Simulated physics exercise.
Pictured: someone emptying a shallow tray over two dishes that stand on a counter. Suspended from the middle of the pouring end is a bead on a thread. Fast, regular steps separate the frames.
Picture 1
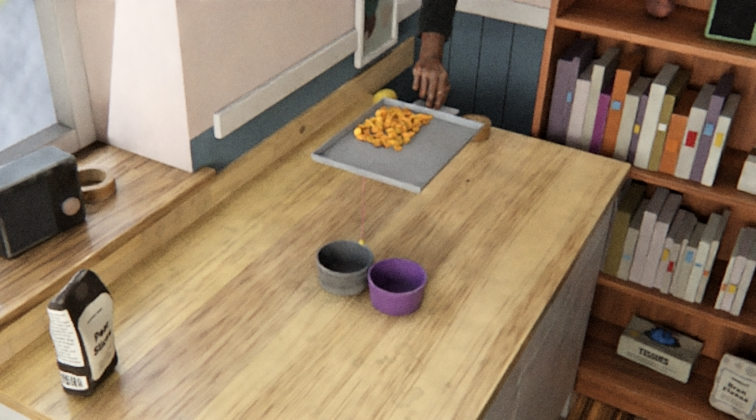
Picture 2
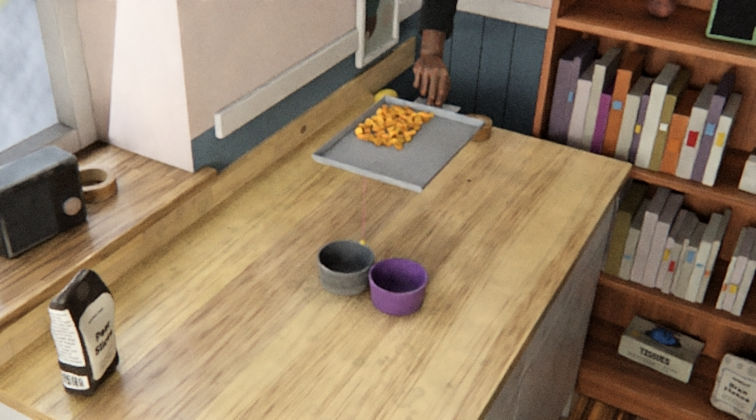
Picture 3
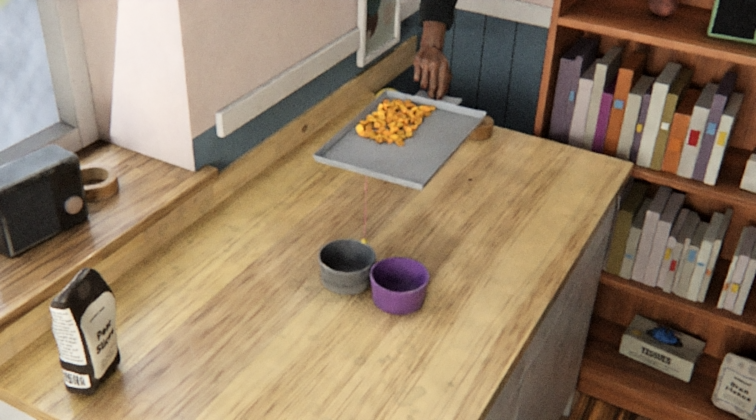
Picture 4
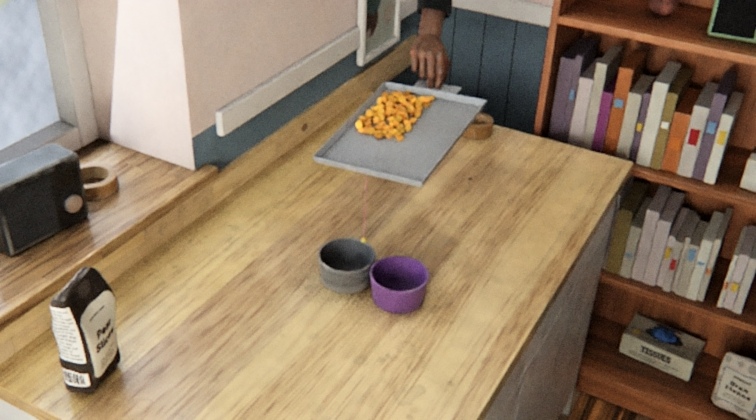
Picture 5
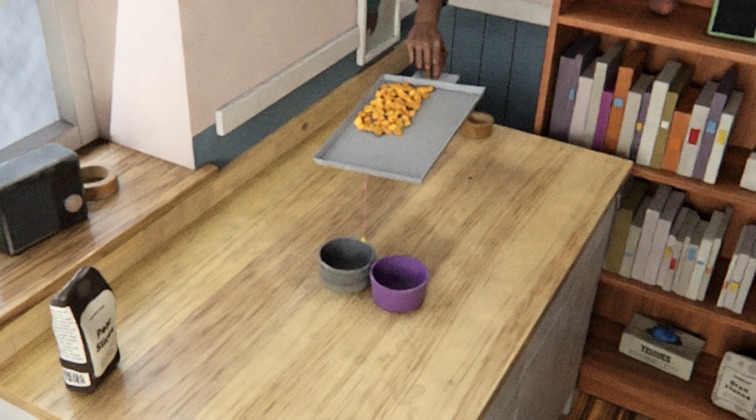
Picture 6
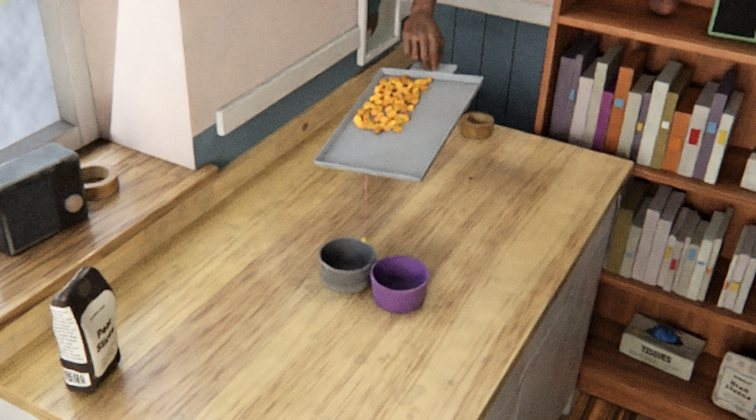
On a wooden counter, a hand raises the far end of a tray of orange crackers.
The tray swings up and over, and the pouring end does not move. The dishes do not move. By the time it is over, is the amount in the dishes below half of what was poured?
Yes.
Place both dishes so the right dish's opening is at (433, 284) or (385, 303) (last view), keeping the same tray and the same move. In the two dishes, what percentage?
You'd end up with around 0 per cent and then around 0 per cent.
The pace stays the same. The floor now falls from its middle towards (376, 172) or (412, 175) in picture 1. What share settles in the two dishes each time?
Lab note: Try one about 50 %, try two 50 %.
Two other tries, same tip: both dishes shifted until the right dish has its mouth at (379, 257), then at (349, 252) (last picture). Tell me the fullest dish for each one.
The one at left, then the one at left.
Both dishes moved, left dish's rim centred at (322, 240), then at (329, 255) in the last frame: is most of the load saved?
Past half, then shy of half.
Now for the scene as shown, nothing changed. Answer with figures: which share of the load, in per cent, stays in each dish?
Left 0 %, right 0 %.
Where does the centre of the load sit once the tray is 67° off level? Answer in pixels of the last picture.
Somewhere around pixel (325, 168) in the last picture.
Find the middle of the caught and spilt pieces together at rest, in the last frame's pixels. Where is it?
Last view, resting centre - approx. (307, 264).
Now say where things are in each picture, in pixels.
Corners of the pouring end at (314, 154) and (420, 186), level; middle of the load at (392, 124), small crackers; left dish at (330, 281); right dish at (384, 301); bead on its thread at (362, 242), in the first frame.
Corners of the pouring end at (315, 154) and (421, 186), level; middle of the load at (393, 123), in the second frame.
Corners of the pouring end at (316, 154) and (421, 183), tipped barely, lowest at the left corner; middle of the load at (394, 118), in the third frame.
Corners of the pouring end at (315, 156) and (421, 180), tipped a little, lowest at the left corner; middle of the load at (393, 112), in the fourth frame.
Corners of the pouring end at (315, 157) and (420, 178), tipped clearly, lowest at the left corner; middle of the load at (392, 106), in the fifth frame.
Corners of the pouring end at (316, 160) and (419, 177), tipped clearly, lowest at the left corner; middle of the load at (391, 101); left dish at (333, 278); right dish at (386, 298), in the sixth frame.
Soon, tray tipped steeply; about two thirds on the tray; a stray few outside both; about a third in the air.
A while on, tray tipped past a quarter turn; a small part in the left dish; most outside both; a small part in the air.
Towards the end, tray tipped past a quarter turn; a small part in the left dish; nearly all outside both.
Finally, tray tipped past a quarter turn; none in the right dish; a small part in the left dish; nearly all outside both.
